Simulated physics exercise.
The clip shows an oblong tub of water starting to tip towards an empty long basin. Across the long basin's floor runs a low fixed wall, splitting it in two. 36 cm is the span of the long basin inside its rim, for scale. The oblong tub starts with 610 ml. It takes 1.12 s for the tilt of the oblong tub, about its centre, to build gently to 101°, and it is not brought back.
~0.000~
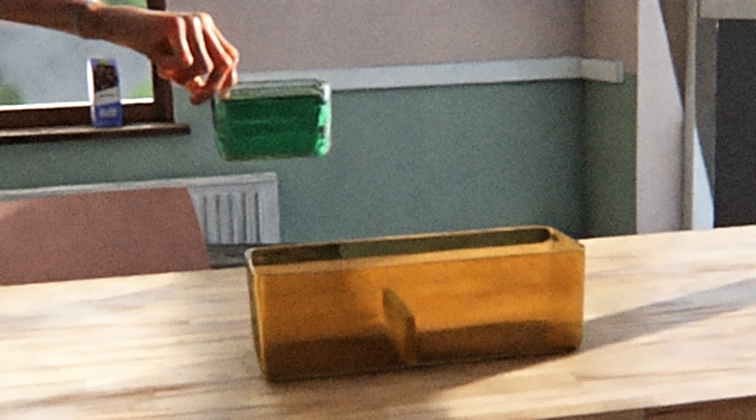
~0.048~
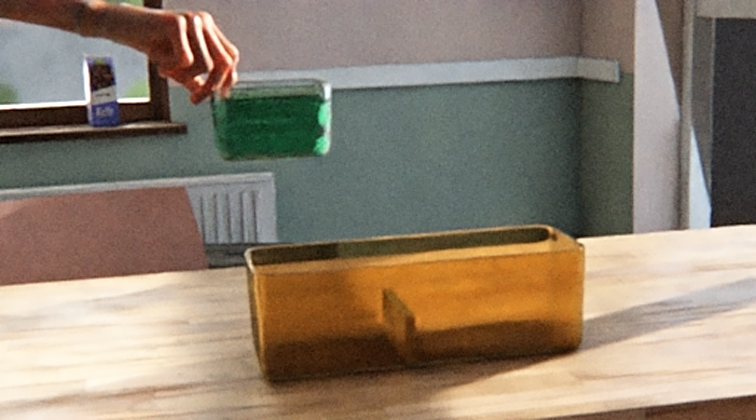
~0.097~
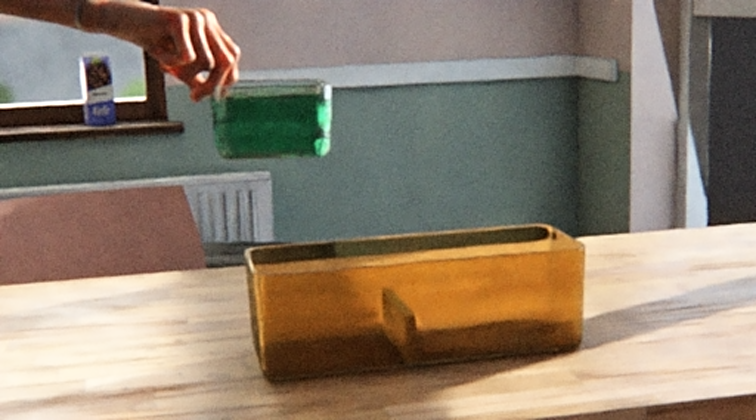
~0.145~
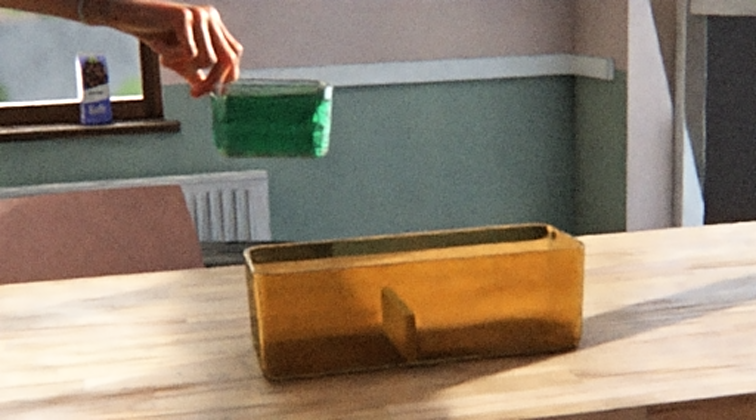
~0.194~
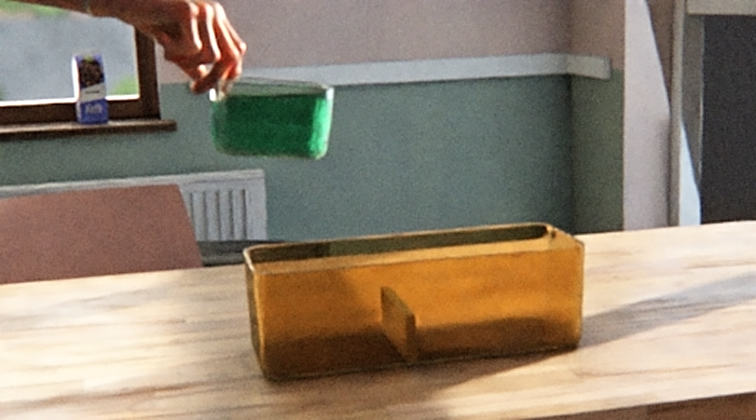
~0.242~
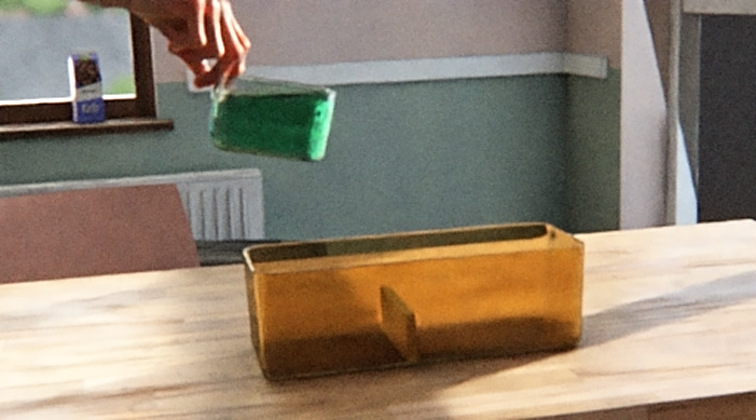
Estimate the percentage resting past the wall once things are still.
I would say roughly 62 percent.
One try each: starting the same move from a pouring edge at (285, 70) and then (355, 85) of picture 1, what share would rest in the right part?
Roughly 5 per cent the first time and 80 per cent the second.
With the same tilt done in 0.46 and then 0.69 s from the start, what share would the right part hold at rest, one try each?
About 35 %, then about 55 %.
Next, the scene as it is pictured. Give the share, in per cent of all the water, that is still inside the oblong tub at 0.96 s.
12 %.
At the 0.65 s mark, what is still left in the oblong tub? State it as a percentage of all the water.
About 56 per cent.
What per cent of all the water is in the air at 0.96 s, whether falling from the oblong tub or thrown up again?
About 10 percent.
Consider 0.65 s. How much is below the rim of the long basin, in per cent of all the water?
Around 12 percent.
After 0.65 s the tilt is 64° and 57 per cent is still to pour, 4 is left of the wall and 7 right of it.
After 0.96 s the tilt is 96° and 12 per cent is still to pour, 16 is left of the wall and 61 right of it.
After 1.28 s the tilt is 101° and 1 per cent is still to pour, 34 is left of the wall and 62 right of it.
After 1.62 s the tilt is 101° and 0 per cent is still to pour, 37 is left of the wall and 62 right of it.
In the end 37 per cent lies left of the wall, 62 right of it and 1 outside.
